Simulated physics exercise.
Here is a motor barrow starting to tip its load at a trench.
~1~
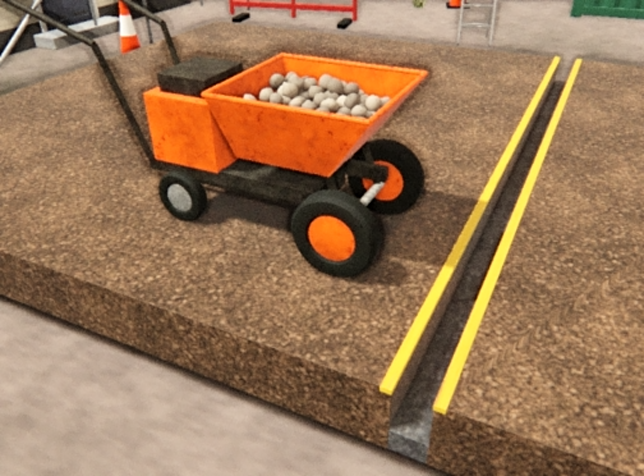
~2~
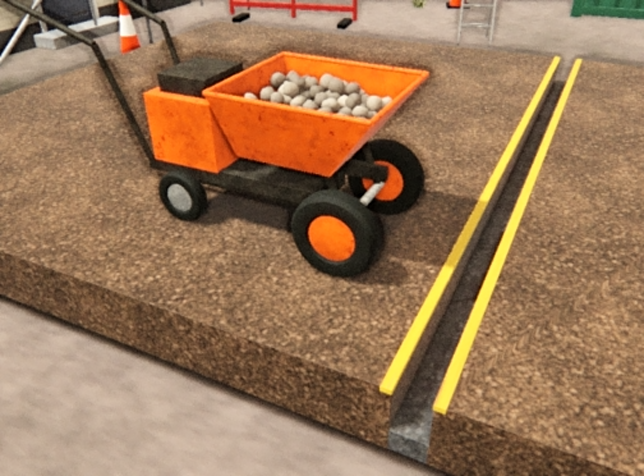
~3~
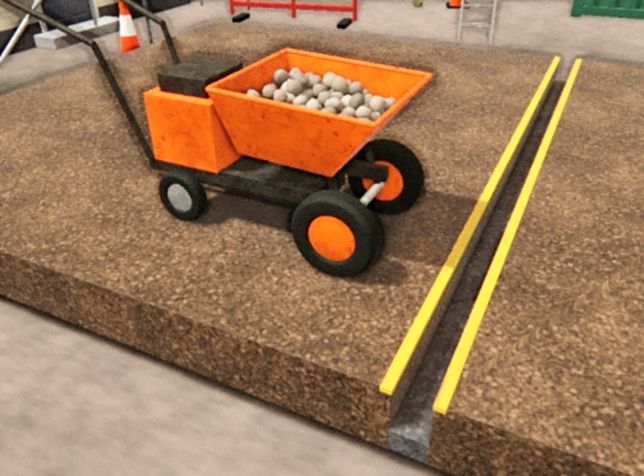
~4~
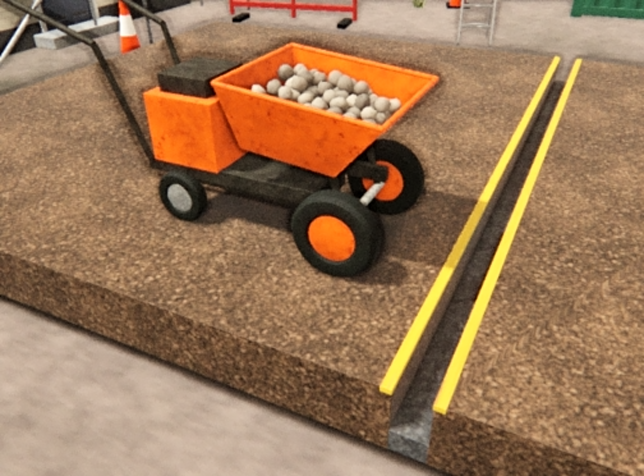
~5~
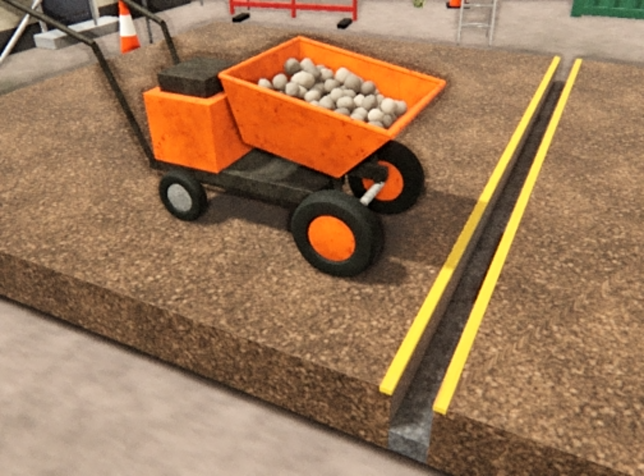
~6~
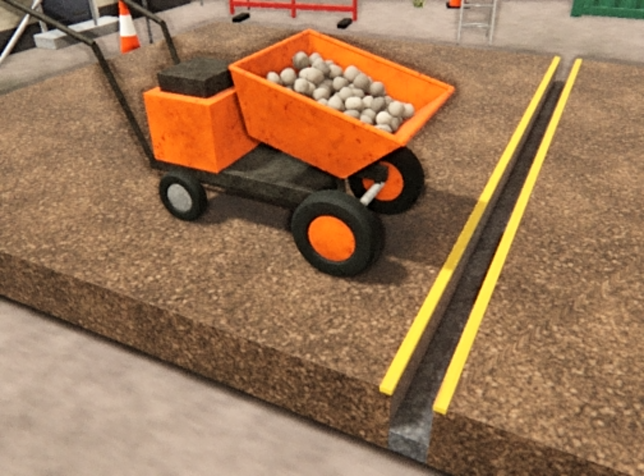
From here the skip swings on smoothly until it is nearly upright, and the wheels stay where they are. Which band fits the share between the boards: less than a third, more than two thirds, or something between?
In the trench: Under a third.
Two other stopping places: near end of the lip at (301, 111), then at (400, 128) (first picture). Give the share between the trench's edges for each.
Near 60 % and 0 %.
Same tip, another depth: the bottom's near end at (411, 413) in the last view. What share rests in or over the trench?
It comes to 20 per cent or so.
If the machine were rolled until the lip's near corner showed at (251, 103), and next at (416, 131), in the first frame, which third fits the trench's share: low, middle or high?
First under a third, then below one third.
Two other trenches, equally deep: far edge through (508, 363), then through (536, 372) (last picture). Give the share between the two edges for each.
About 70 and 90 per cent.
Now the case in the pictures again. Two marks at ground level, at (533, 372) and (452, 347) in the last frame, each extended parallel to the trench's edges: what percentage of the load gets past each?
In turn 40 and 80 in a hundred.
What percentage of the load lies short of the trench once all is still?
Roughly 0 in a hundred.
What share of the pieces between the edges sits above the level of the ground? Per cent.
Some 5 per cent.
Soon, skip tipped steeply; all in the skip.
A while on, skip tipped steeply; nearly all in the skip; a stray few beyond it; a stray few falling.
Towards the end, skip tipped right over; about a quarter in the skip; a stray few in or heaped over the trench; about two thirds beyond it; a stray few falling.
Finally, skip tipped right over; about a quarter in or heaped over the trench; most beyond it.
